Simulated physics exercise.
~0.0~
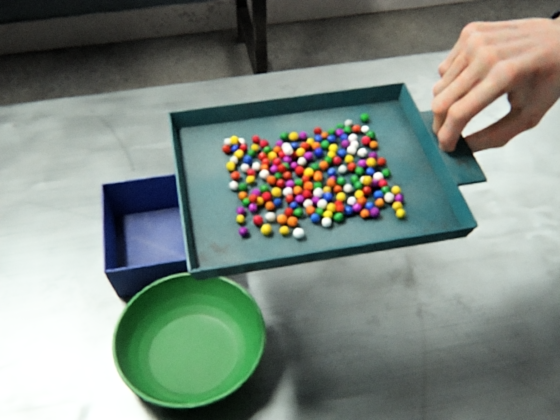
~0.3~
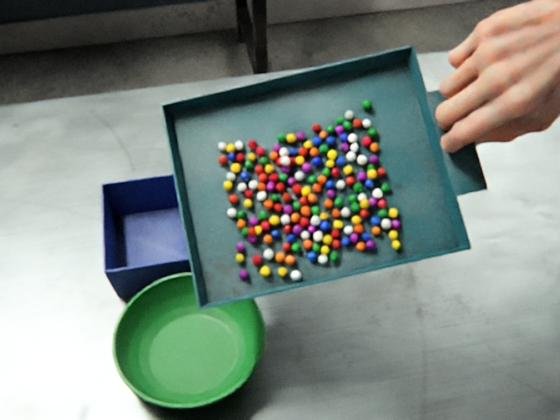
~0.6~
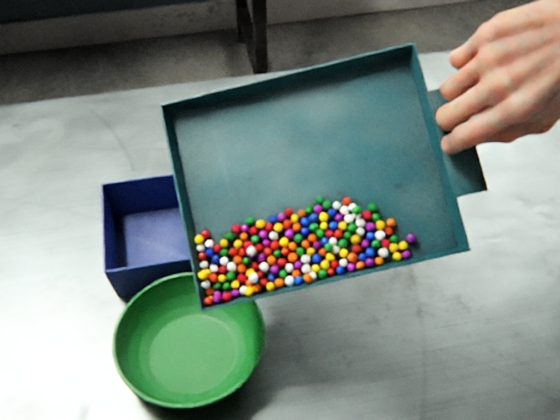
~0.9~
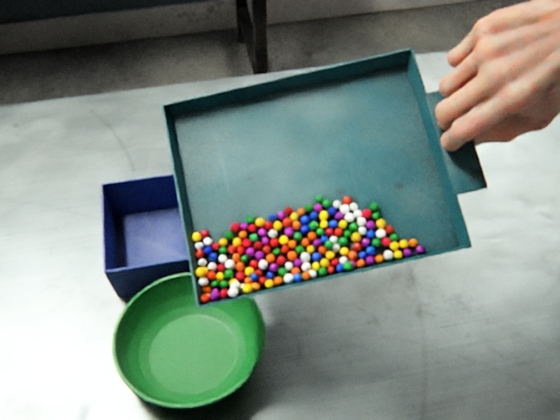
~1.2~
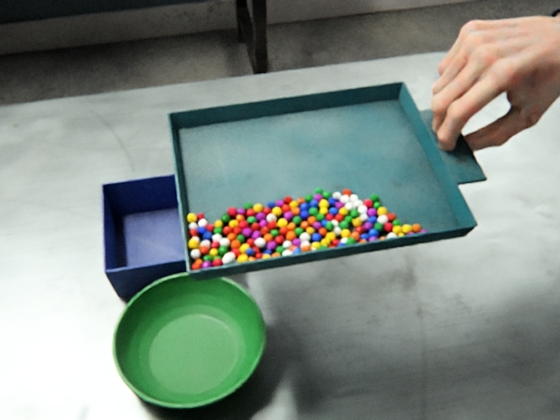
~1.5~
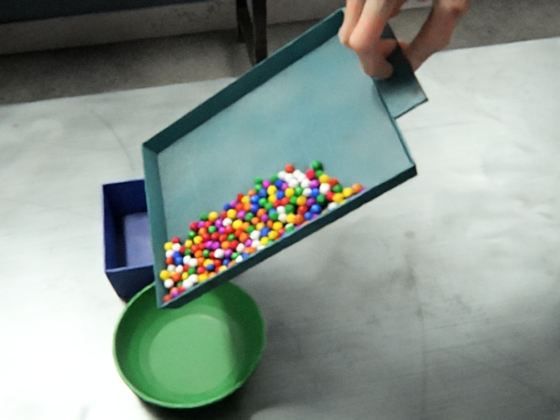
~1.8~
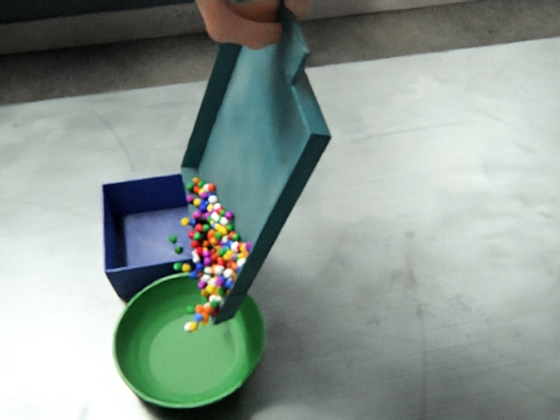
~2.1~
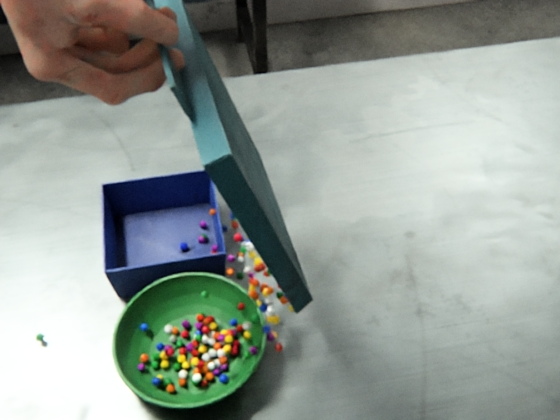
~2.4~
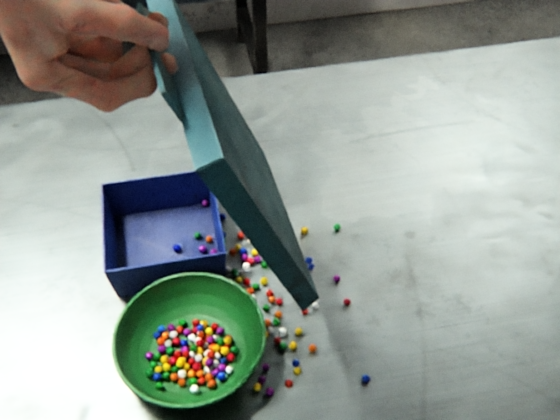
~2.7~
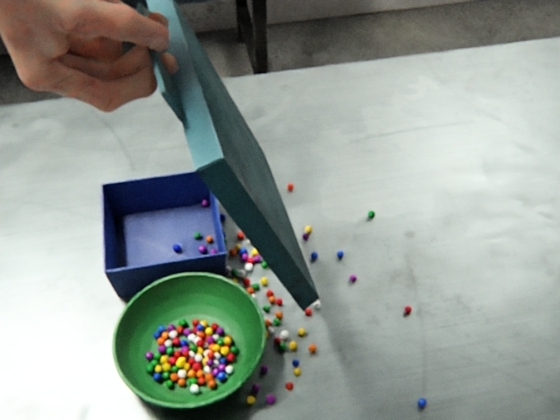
The clip shows a hand tilting a teal tray of colourful beads towards the front, levelling it, then tipping it steeply left over a green bowl and blue tin. About half the beads land in the bowl, a few in the tin, and many others scatter across the table.
